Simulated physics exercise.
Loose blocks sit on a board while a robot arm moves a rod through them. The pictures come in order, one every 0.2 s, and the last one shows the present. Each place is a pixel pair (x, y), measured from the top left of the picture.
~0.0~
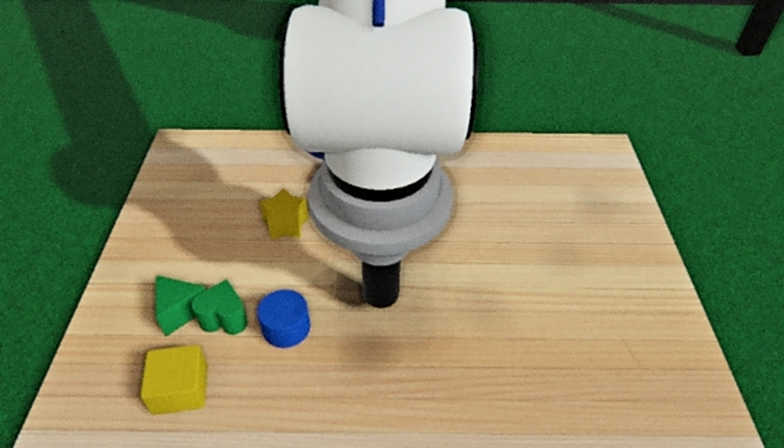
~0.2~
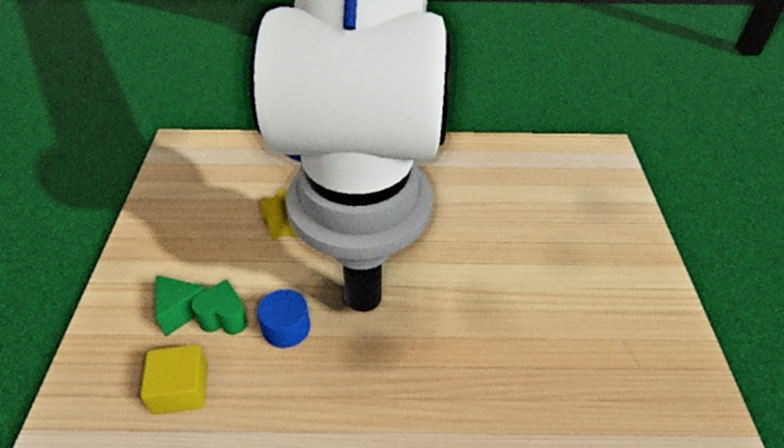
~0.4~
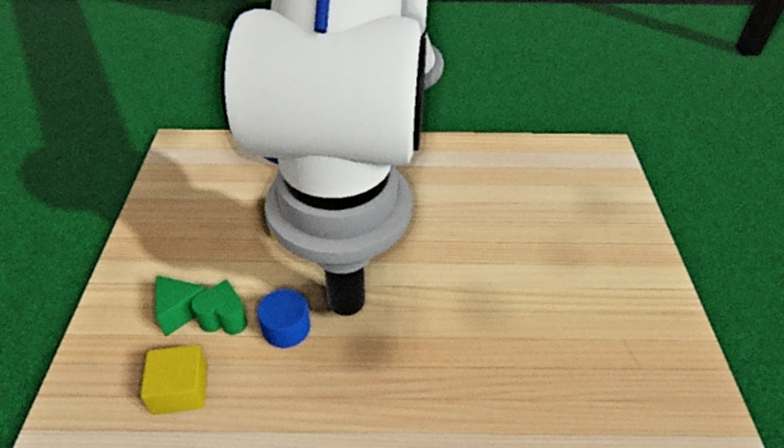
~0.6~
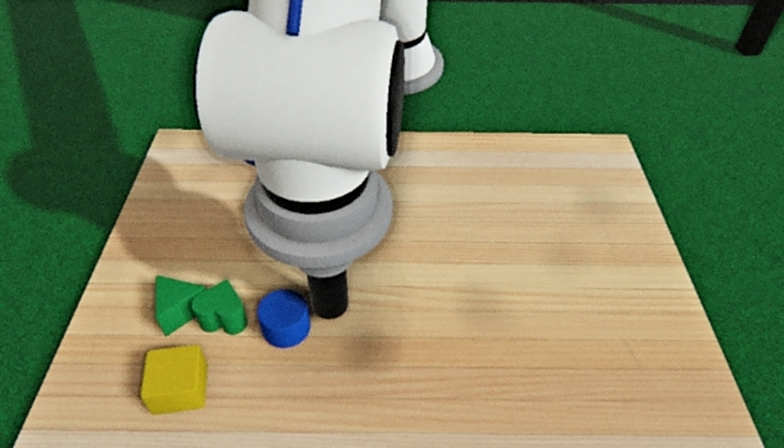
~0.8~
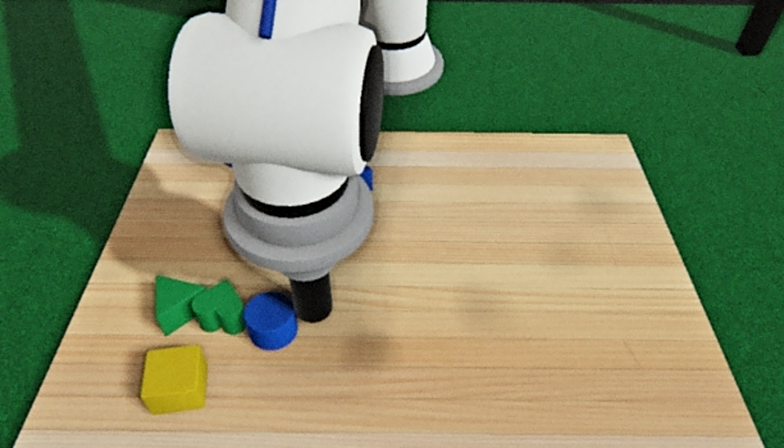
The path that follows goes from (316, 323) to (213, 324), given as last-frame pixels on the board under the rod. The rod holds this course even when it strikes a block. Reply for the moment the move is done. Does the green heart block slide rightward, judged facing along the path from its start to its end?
That would be a no.
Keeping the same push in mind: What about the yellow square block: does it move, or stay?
It travels a centimetre or more.
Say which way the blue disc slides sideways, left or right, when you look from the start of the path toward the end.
Answer: Left.
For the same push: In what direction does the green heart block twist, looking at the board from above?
It is turned clockwise.
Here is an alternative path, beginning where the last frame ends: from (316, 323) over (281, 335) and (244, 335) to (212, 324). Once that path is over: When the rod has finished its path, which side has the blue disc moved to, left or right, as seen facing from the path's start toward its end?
It moves off to the left.
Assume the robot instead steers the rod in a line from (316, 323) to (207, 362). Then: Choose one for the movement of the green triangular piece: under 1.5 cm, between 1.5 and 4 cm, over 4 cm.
If I had to pick, the green triangular piece travels from 1.5 to 4 cm here.
On the path given first. Halfway along, rod (260, 310); green triangular piece (165, 285); green heart block (186, 311), turned 75° clockwise; blue disc (221, 330).
At the end, rod (208, 311); yellow square block (154, 390), turned 15° clockwise; green triangular piece (159, 283); green heart block (166, 316), turned 100° clockwise; blue disc (195, 343).
